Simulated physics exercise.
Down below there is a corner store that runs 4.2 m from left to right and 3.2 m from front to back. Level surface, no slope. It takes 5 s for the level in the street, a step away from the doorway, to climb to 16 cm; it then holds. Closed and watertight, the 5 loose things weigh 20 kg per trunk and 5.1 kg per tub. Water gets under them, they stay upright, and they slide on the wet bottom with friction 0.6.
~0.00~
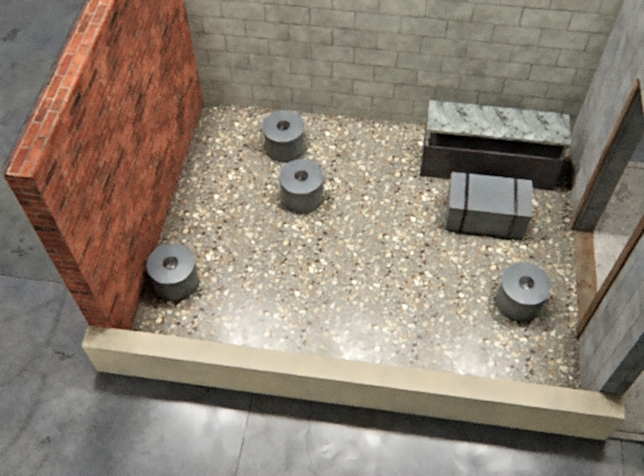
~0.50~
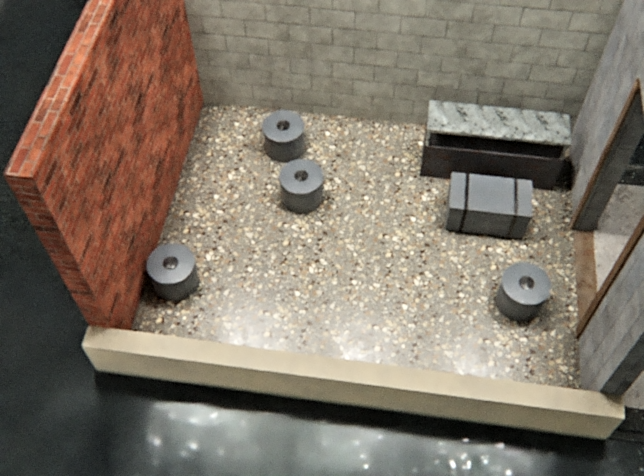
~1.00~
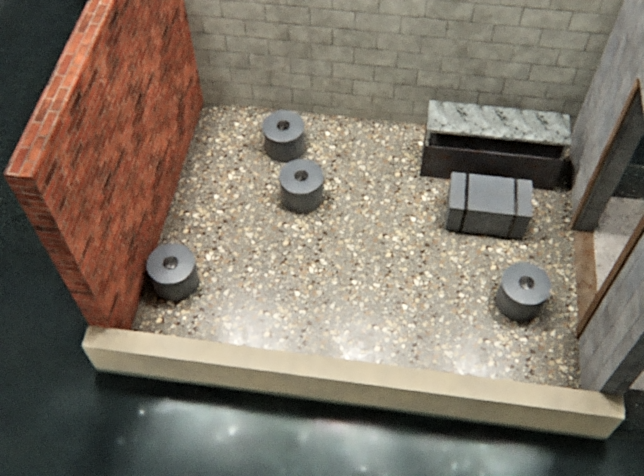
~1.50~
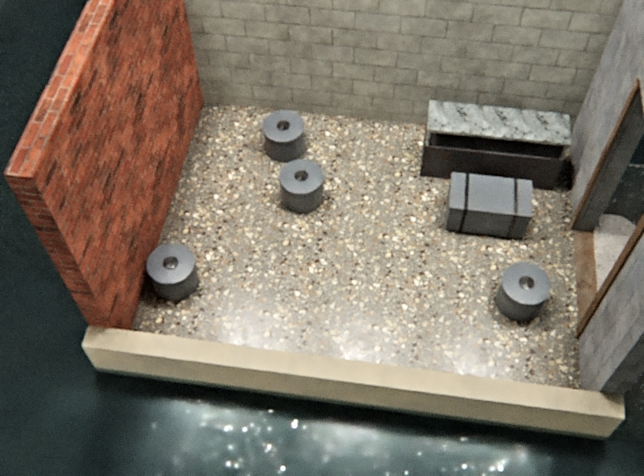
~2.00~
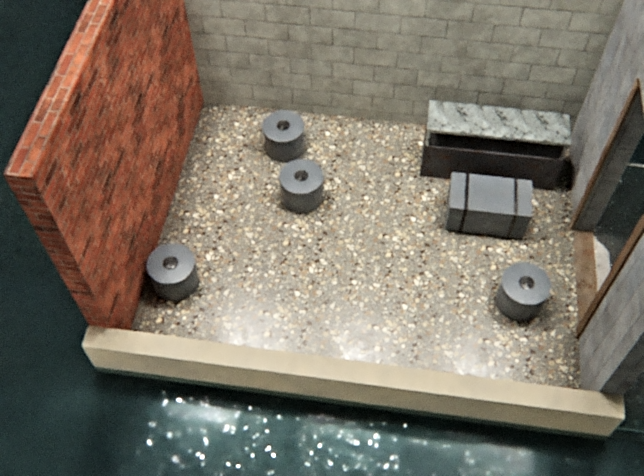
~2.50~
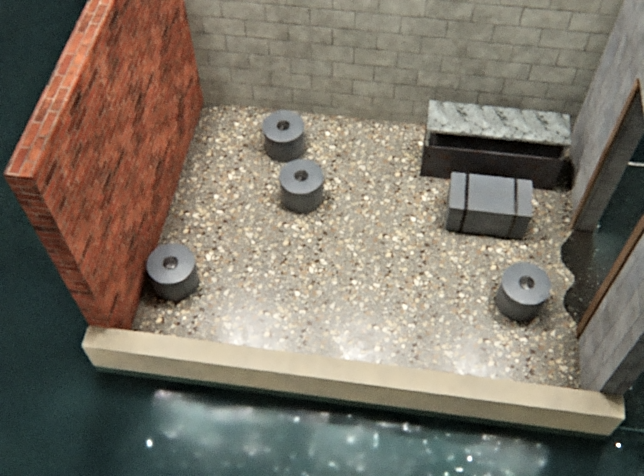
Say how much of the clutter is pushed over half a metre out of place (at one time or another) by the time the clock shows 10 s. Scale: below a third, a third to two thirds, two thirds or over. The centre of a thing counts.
By my guess the moved share will come to two thirds or beyond.
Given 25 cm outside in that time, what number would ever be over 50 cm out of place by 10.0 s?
That would give 4.
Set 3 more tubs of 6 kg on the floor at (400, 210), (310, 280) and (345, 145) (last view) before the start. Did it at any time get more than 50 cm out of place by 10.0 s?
The three, in order: Larger, larger, smaller shift.
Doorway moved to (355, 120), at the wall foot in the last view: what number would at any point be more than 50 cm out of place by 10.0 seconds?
That would give 2.
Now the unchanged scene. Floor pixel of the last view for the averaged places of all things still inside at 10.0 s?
Mean floor pixel: About (266, 211).
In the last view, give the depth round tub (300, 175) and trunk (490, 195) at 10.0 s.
First roughly 6 cm, second roughly 5 cm.
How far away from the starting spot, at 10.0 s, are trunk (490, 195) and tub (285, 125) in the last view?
80 cm and 0 cm respectively.
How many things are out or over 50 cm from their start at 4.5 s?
0.
After 3.5 s 0 of 5 are over 50 cm from their spots; 0 afloat.
After 4.5 s 0 of 5 are over 50 cm from their spots; 0 afloat.
After 7.0 s 1 of 5 are over 50 cm from their spots; 1 afloat.
After 10.0 s 4 of 5 are over 50 cm from their spots, and 4 have been at some point; 4 afloat.
